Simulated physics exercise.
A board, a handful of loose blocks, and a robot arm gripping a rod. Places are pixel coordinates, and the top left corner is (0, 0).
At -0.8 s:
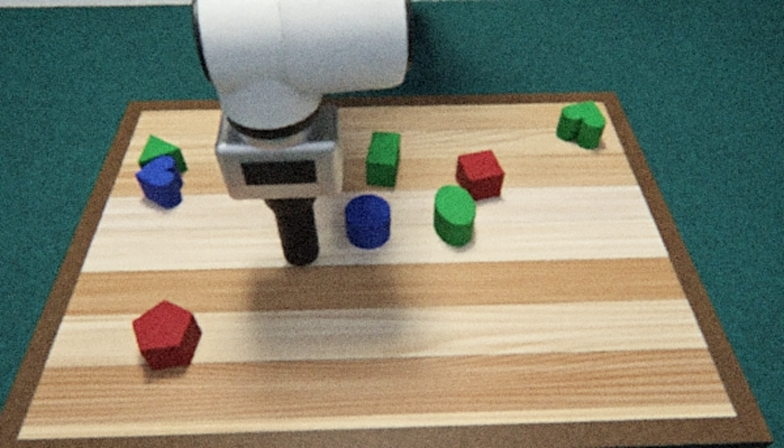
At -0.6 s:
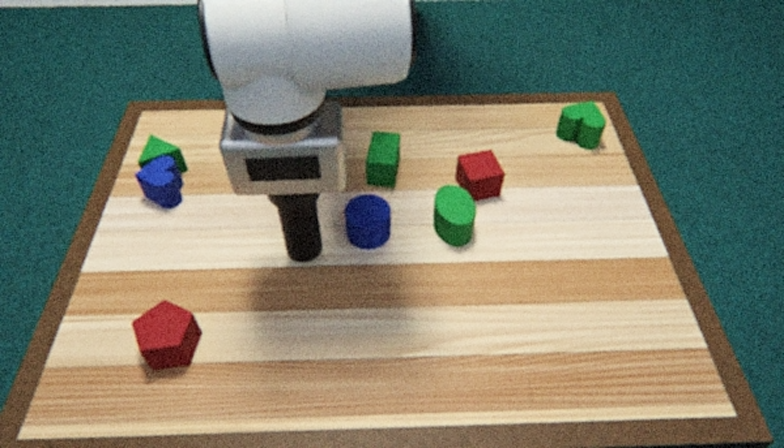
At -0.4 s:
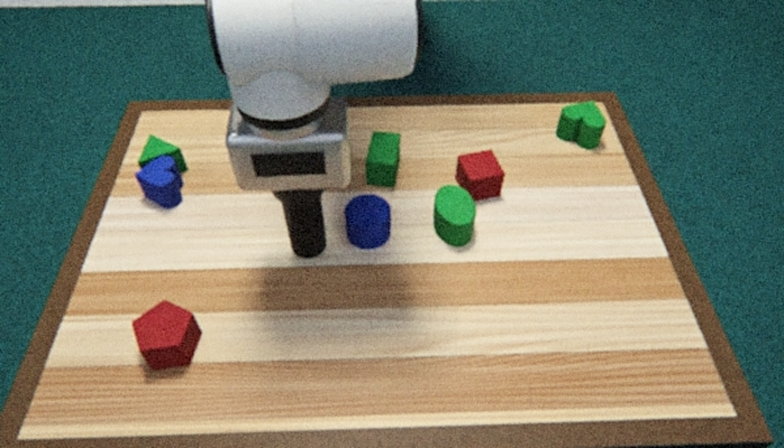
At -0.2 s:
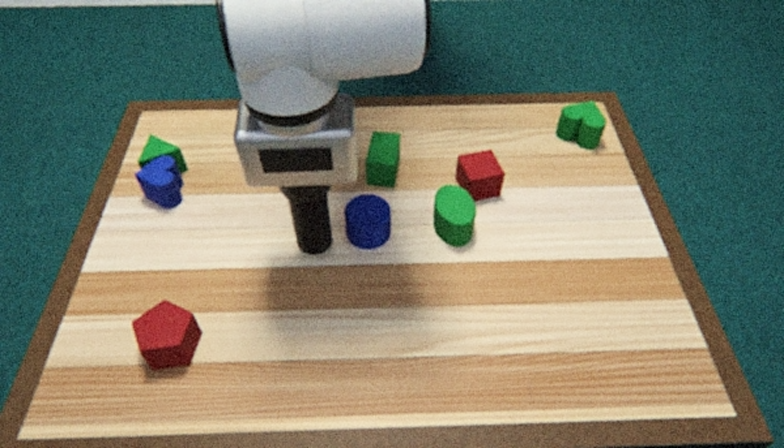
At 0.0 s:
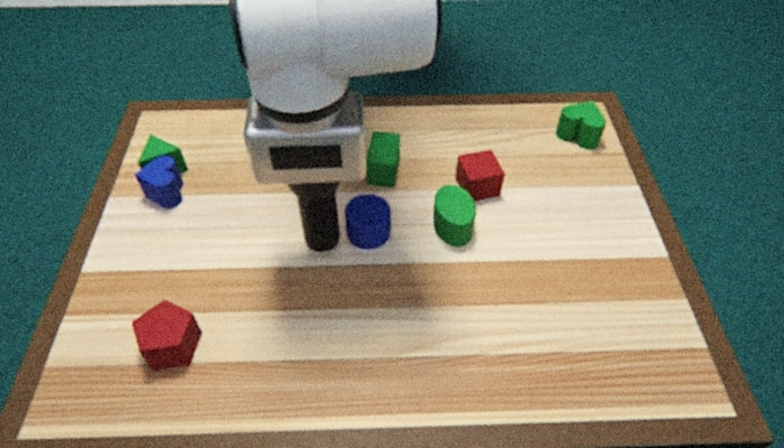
Robot arm gripping a dark rod edging slightly right toward a blue cylinder, while the scattered coloured blocks stay still.
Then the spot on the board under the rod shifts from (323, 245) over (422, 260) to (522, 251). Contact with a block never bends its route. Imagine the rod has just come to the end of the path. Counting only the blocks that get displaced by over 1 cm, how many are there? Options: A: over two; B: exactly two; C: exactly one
C.
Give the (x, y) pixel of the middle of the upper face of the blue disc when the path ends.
Final place: (399, 203).
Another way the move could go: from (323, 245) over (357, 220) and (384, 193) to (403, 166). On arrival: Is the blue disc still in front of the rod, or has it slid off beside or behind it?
At the end of the path, the rod has already lost the blue disc, which lies beside or behind it.
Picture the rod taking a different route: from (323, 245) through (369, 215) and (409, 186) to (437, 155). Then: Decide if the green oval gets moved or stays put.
The block you're asking about gets moved.
What follows on the original path. One third of the way, rod (389, 249); blue disc (399, 203).
Two thirds of the way, rod (458, 252); blue disc (399, 203).
At the end, rod (524, 244); blue disc (399, 203); green oval (459, 201), turned 15° anticlockwise; red square block still.
